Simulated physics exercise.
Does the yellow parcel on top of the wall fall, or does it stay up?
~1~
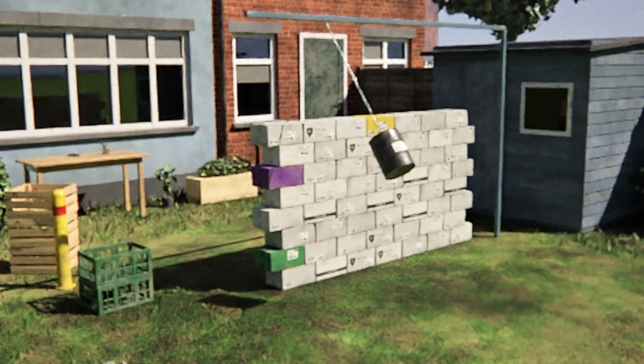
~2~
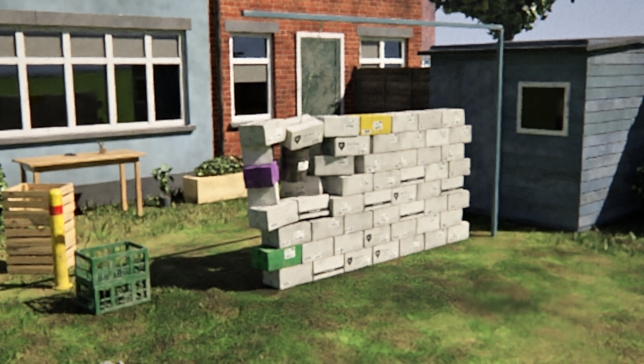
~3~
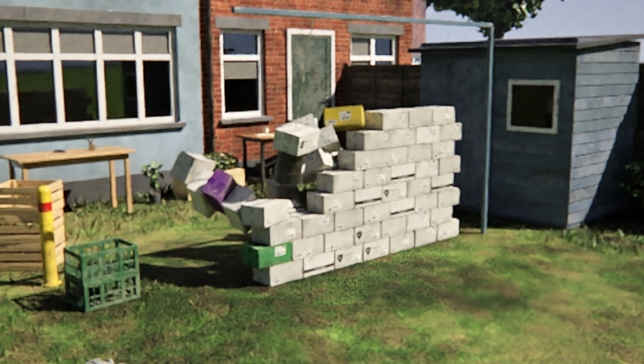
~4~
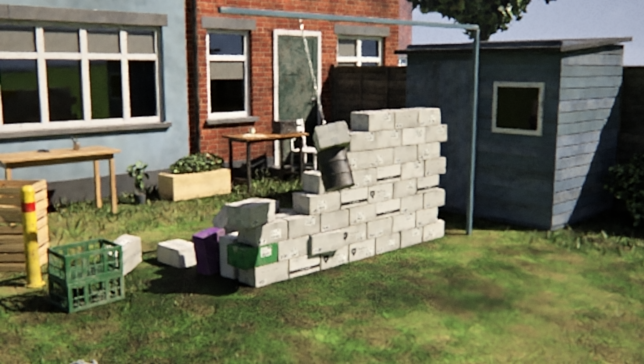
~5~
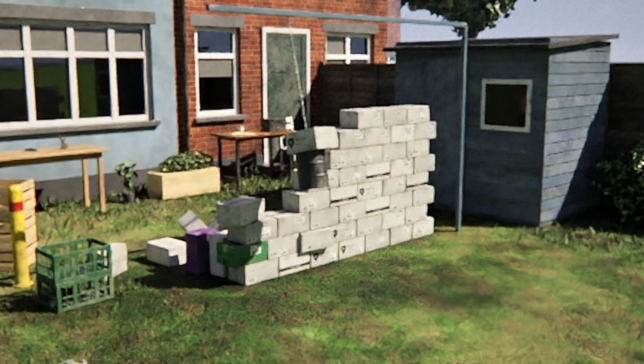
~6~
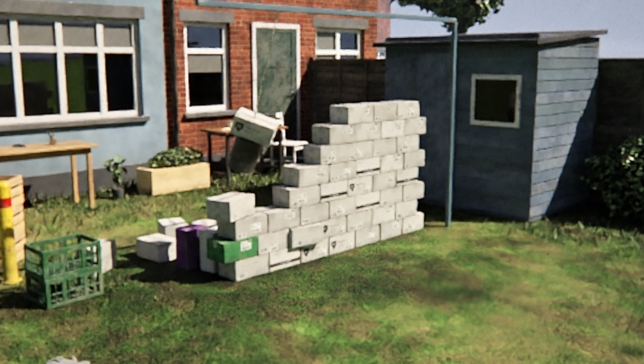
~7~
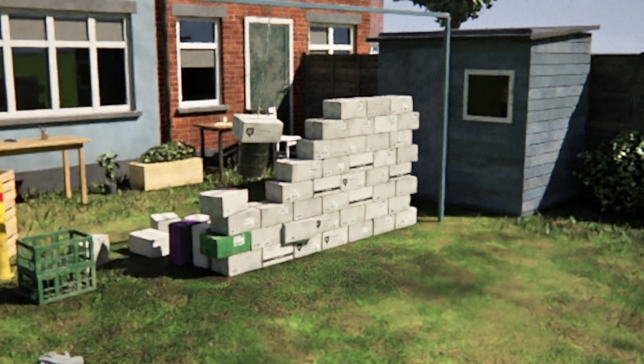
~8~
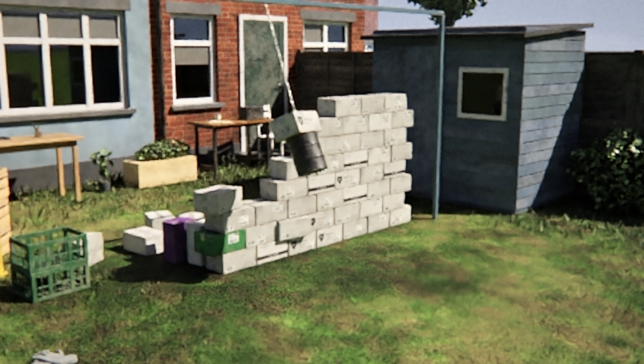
The yellow parcel falls. It tips over as the parcels around it give way, and it drops from its place on top of the wall.
